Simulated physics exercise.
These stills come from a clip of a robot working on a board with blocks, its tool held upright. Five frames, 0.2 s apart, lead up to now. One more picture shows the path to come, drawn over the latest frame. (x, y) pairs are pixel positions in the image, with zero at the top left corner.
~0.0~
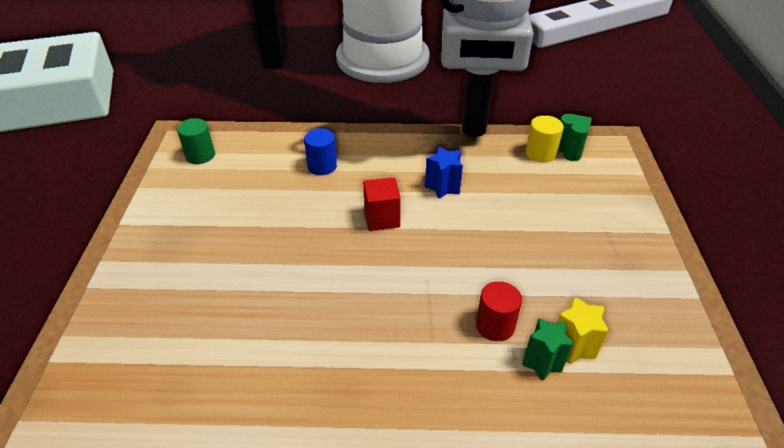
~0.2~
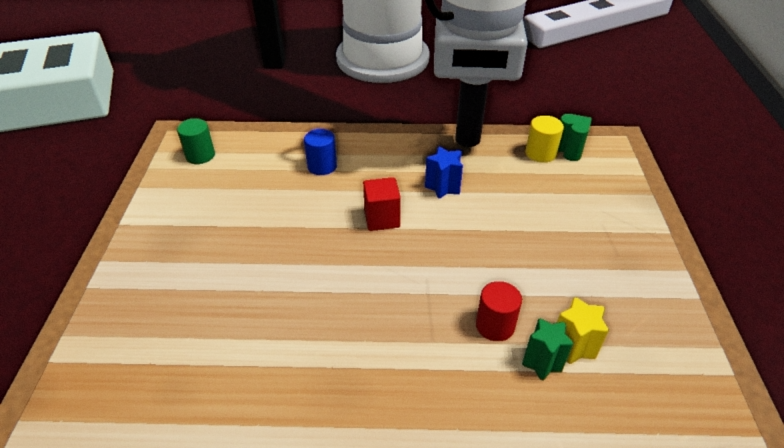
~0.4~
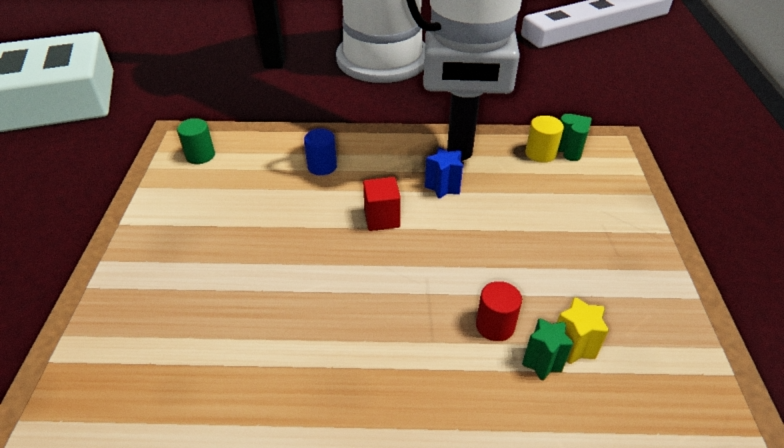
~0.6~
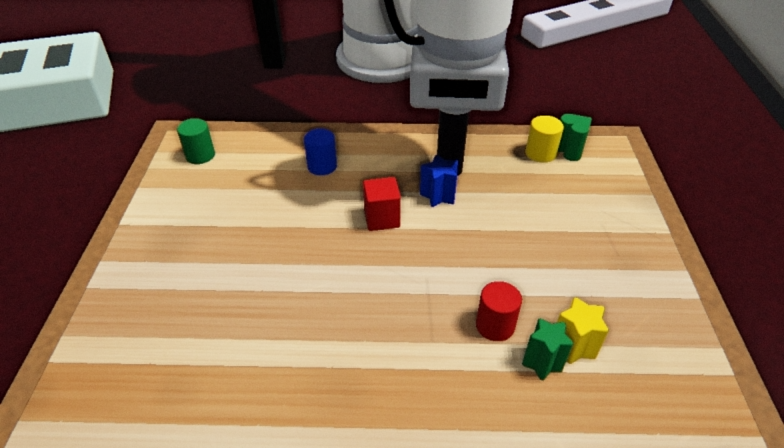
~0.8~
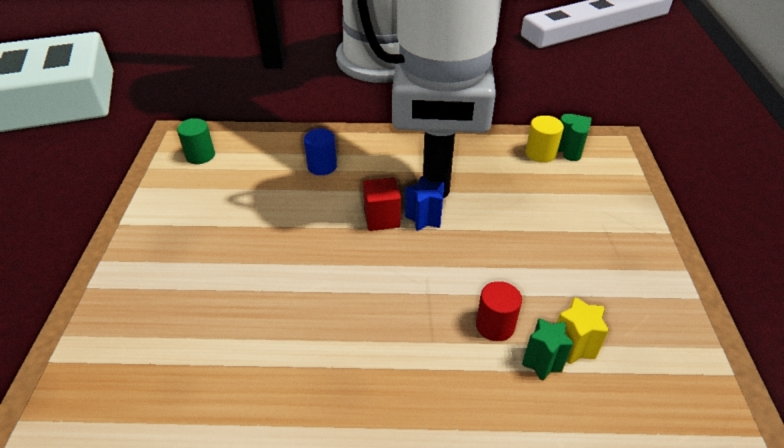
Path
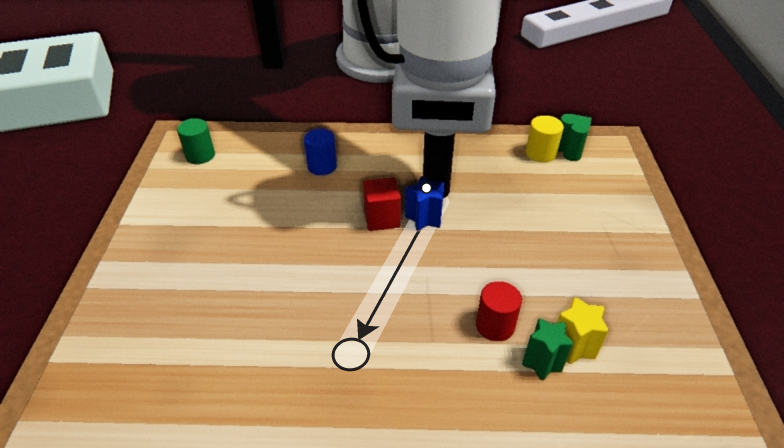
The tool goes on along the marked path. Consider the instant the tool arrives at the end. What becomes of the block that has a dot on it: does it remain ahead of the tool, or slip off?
When the path is over, you would find the block that has a dot on it still in front of the tool.
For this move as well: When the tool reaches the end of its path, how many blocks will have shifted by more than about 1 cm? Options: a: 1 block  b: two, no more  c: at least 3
That would be a.
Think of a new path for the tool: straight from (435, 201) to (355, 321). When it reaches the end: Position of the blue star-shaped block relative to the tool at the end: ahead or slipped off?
In front, still.
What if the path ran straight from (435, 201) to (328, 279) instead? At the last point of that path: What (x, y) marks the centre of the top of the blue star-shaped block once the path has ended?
Its top face will be centred at roughly (396, 230).
Path on the board, from (435, 201) directly to (351, 354); the dot is on the blue star-shaped block.
What follows on the original path. One third of the way, tool at (412, 234); blue star-shaped block at (400, 234).
Two thirds of the way, tool at (384, 285); blue star-shaped block at (369, 288).
At the end, tool at (350, 344); red square in place; blue star-shaped block at (331, 354).
